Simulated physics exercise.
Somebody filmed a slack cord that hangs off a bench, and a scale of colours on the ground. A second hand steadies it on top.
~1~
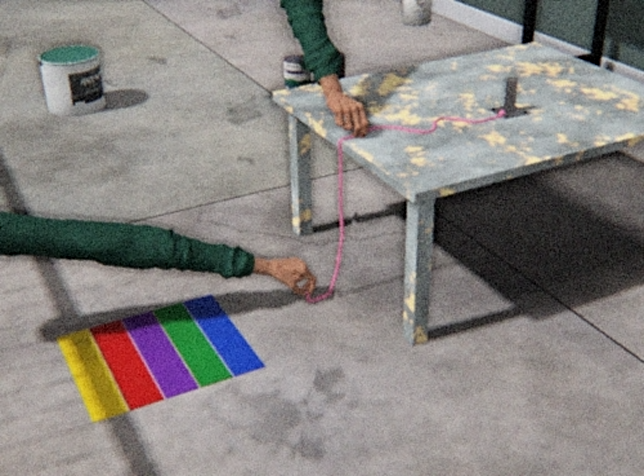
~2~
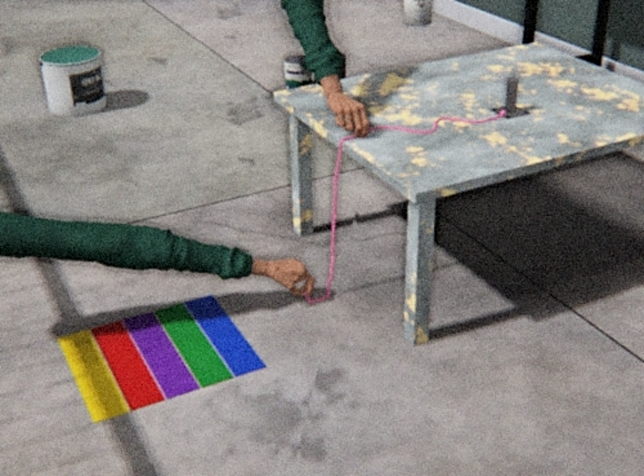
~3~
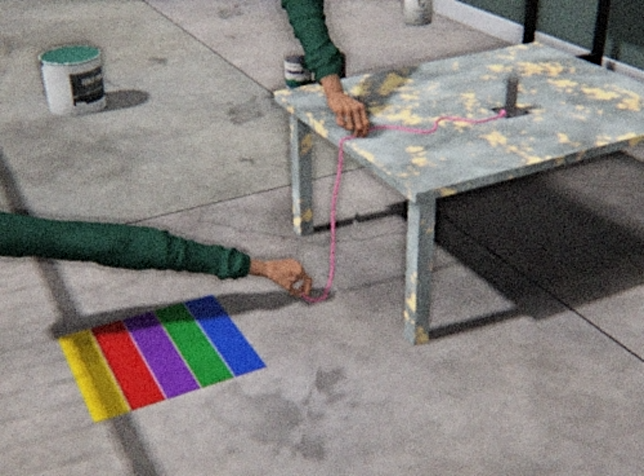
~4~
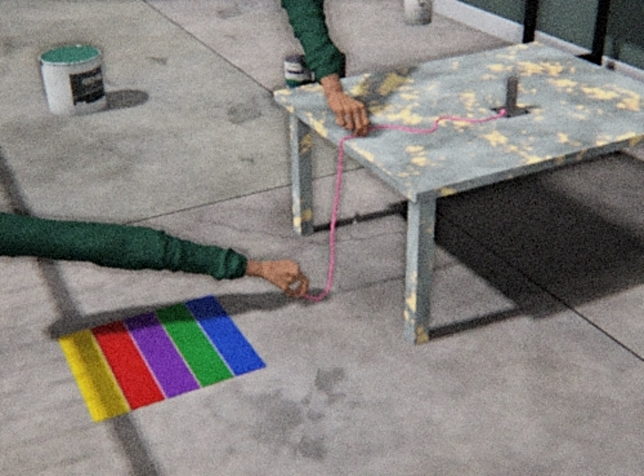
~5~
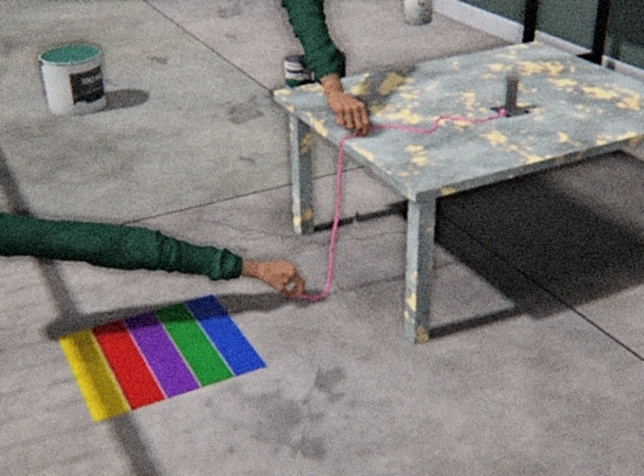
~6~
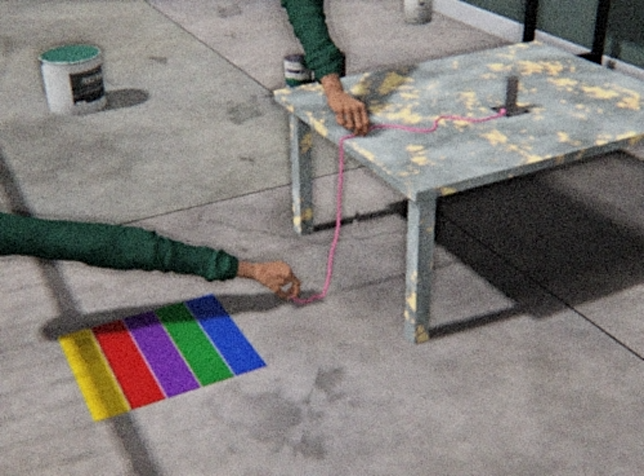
In the video, one hand rests on a slack pink cord at the edge of a paint-speckled bench while another, holding its hanging end above a strip of coloured bands on the ground, moves very slightly to the left.
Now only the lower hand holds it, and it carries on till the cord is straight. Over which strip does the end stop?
It halts on the purple strip.
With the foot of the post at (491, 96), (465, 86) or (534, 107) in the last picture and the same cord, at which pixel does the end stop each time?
The places are (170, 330), (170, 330) and (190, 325).
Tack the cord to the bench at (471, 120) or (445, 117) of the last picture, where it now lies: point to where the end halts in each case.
Near (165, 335) and (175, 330).
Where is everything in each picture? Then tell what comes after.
In the first picture, end (307, 292); blue (240, 357); green (207, 367); purple (174, 378); red (139, 389); yellow (104, 400).
In the second picture, end (305, 293); cord through (485, 121) (436, 126) (383, 127) (339, 160) (334, 221) (330, 281).
In the third picture, end (303, 294).
In the fourth picture, end (300, 294); cord through (485, 120) (436, 125) (383, 127) (341, 160) (334, 220) (330, 281).
In the fifth picture, end (296, 295).
In the sixth picture, end (291, 296); cord through (486, 120) (436, 125) (383, 126) (342, 158) (339, 219) (328, 281).
Early on, end near (222, 317); over blue.
Midway, end near (180, 329); over green.
At the end of the slack, end near (154, 336); over purple. Over purple.
